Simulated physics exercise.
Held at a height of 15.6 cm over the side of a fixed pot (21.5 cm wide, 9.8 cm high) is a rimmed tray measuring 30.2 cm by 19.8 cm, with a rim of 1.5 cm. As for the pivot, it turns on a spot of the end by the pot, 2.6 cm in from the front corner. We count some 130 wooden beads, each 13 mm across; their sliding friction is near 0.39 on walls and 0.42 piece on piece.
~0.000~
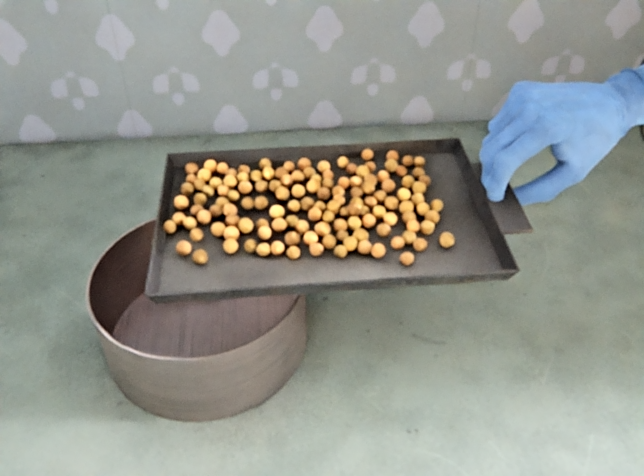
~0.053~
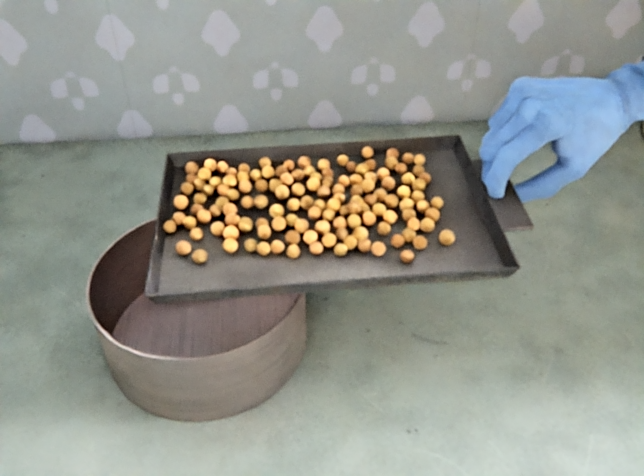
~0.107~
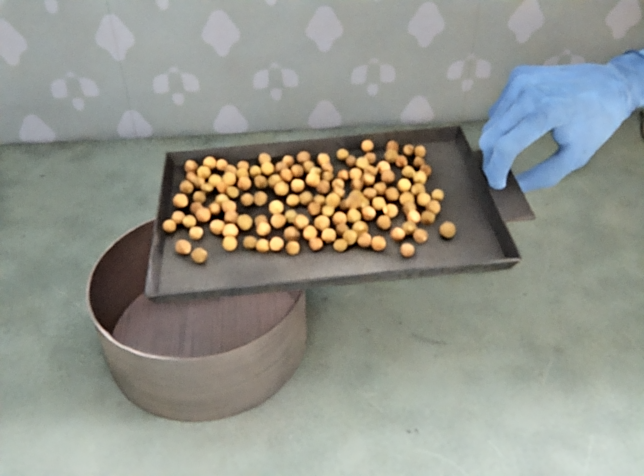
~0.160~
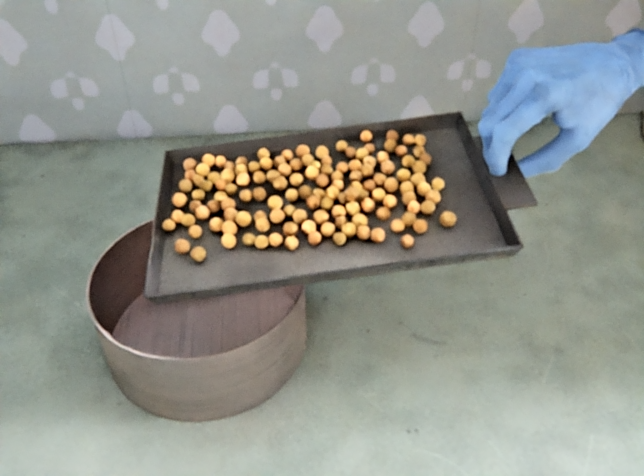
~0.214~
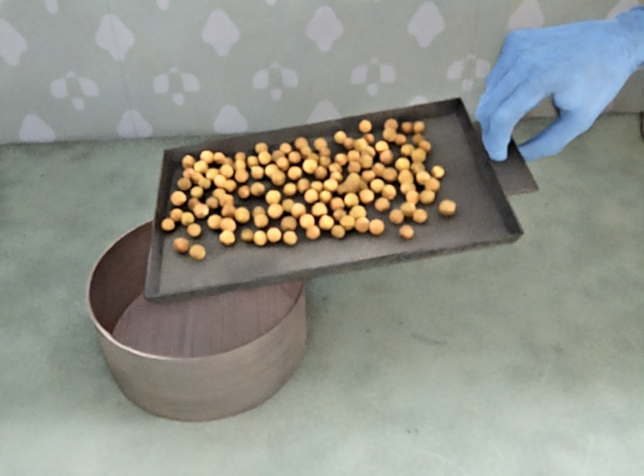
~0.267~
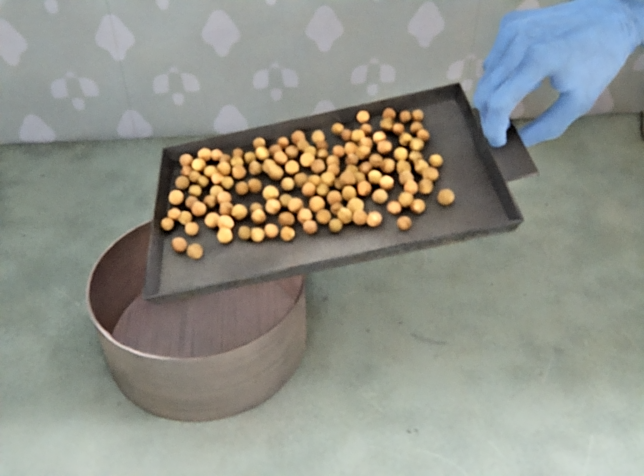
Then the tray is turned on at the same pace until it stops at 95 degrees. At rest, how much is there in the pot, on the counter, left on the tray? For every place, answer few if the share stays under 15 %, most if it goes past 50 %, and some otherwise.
Shares - pot: Most; counter: Some; tray: Few.
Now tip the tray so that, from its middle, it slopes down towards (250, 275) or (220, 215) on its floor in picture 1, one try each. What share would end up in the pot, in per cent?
That would be close to 10 per cent and then close to 80 per cent.
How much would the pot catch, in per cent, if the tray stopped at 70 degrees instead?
I'd put it at close to 65 per cent.
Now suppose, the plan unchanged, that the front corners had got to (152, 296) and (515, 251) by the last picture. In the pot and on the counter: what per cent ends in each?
Pot 5, counter 95.
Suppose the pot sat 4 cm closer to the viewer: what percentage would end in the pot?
Then about 75 per cent.
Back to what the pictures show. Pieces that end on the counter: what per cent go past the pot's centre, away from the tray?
About 100 percent of the spill.
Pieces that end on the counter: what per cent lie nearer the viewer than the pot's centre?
I'd put it at around 80 per cent.
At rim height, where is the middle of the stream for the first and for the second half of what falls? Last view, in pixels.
Around (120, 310), then around (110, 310).
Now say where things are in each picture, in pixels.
The first frame shows tray tilt 0 degrees, front corners at (153, 290) and (511, 266); middle of the pieces at (307, 204); pot at (198, 274).
The second frame shows tray tilt 1 degrees, front corners at (153, 290) and (511, 263); middle of the pieces at (307, 203).
The third frame shows tray tilt 3 degrees, front corners at (152, 290) and (513, 255); middle of the pieces at (306, 199).
The fourth frame shows tray tilt 6 degrees, front corners at (151, 291) and (514, 242), lowest corner left front; middle of the pieces at (305, 192).
The fifth frame shows tray tilt 9 degrees, front corners at (151, 291) and (514, 229), lowest corner left front; middle of the pieces at (304, 186).
The sixth frame shows tray tilt 11 degrees, front corners at (150, 292) and (514, 216), lowest corner left front; middle of the pieces at (301, 180); pot at (198, 274). The tray's pace is about 55 degrees a second.
After 0.97 s, tilt 51 degrees; the tray holds 90 %, the pot 5 %.
After 1.44 s, tilt 77 degrees; the tray holds 50 %, the pot 25 %.
After 1.98 s, tilt 95 degrees; the tray holds 0 %, the pot 65 %.
In the end, at 2.7 s, pot 65 %, counter 35 %, tray 0 %.
